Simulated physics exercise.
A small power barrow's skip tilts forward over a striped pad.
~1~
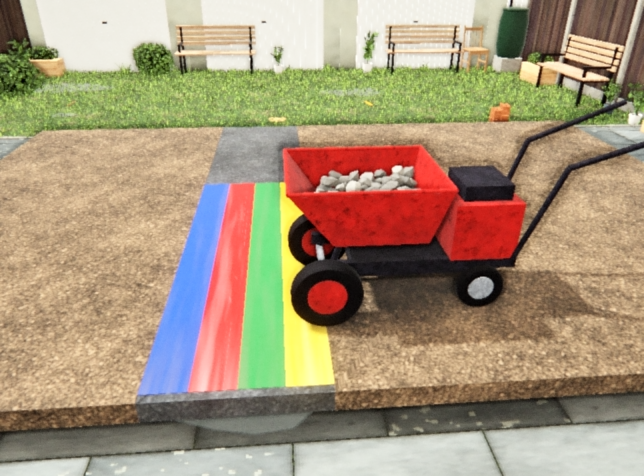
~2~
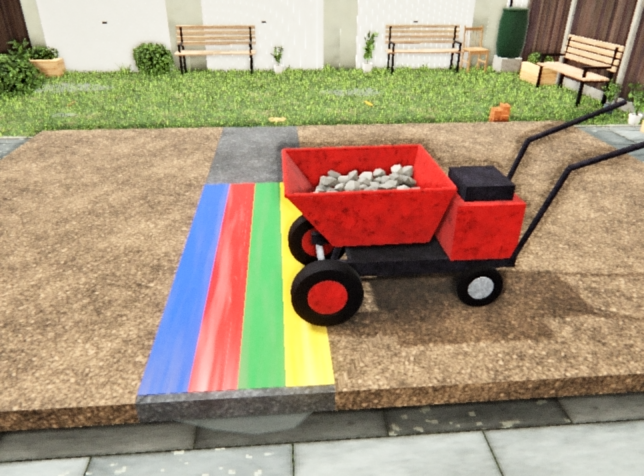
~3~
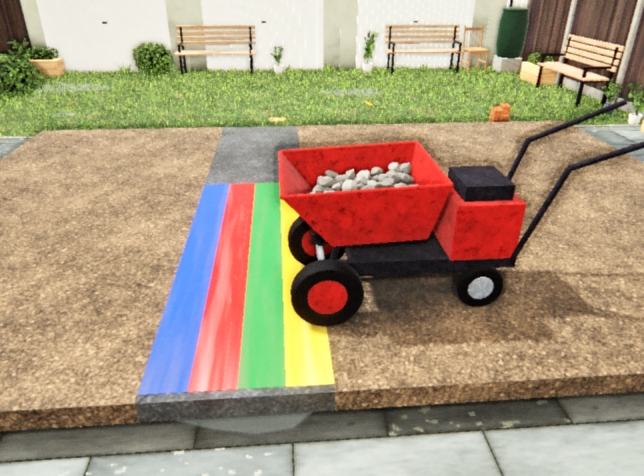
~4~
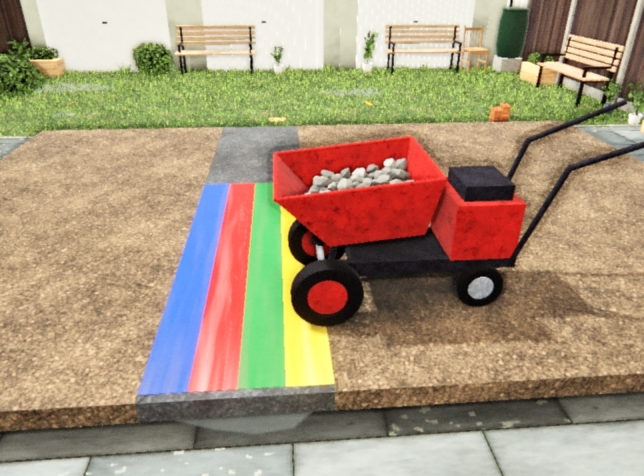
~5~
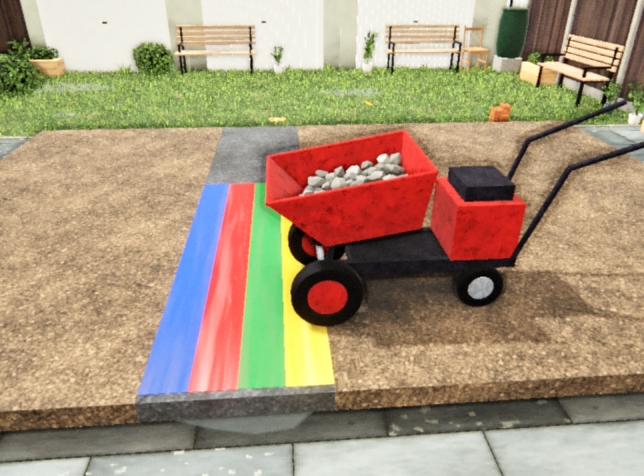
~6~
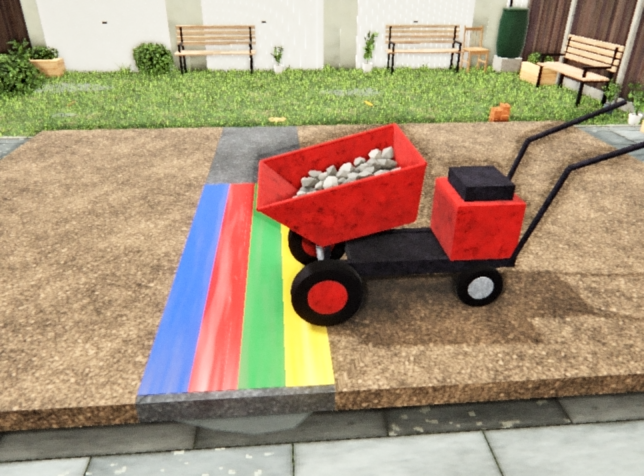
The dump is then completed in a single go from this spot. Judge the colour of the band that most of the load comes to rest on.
Most of it rests on the blue band.
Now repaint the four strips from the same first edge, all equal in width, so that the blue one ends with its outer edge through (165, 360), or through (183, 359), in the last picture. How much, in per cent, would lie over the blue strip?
The first one comes out at 40 percent, while the second comes out at 20 percent.
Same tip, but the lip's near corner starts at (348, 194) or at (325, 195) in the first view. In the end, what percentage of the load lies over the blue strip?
Result: 20 in a hundred, then 20 in a hundred.
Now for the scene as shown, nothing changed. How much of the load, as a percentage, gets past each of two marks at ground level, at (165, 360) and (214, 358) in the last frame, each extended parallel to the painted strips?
I'd say about 40 and about 70 in a hundred.
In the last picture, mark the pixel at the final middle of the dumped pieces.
Close to (179, 291), more or less.
Just after the last frame, skip tipped steeply; every one in the skip.
A moment on, skip tipped right over; almost all in the skip; just a few over the red strip; about a tenth over the blue strip.
Further on, skip tipped right over; roughly a third in the skip; about a tenth over the red strip; roughly a third over the blue strip; roughly a quarter off the paint.
When it is over, skip tipped right over; roughly a quarter in the skip; not one over the yellow strip; not one over the green strip; about a tenth over the red strip; roughly a third over the blue strip; roughly a quarter off the paint.
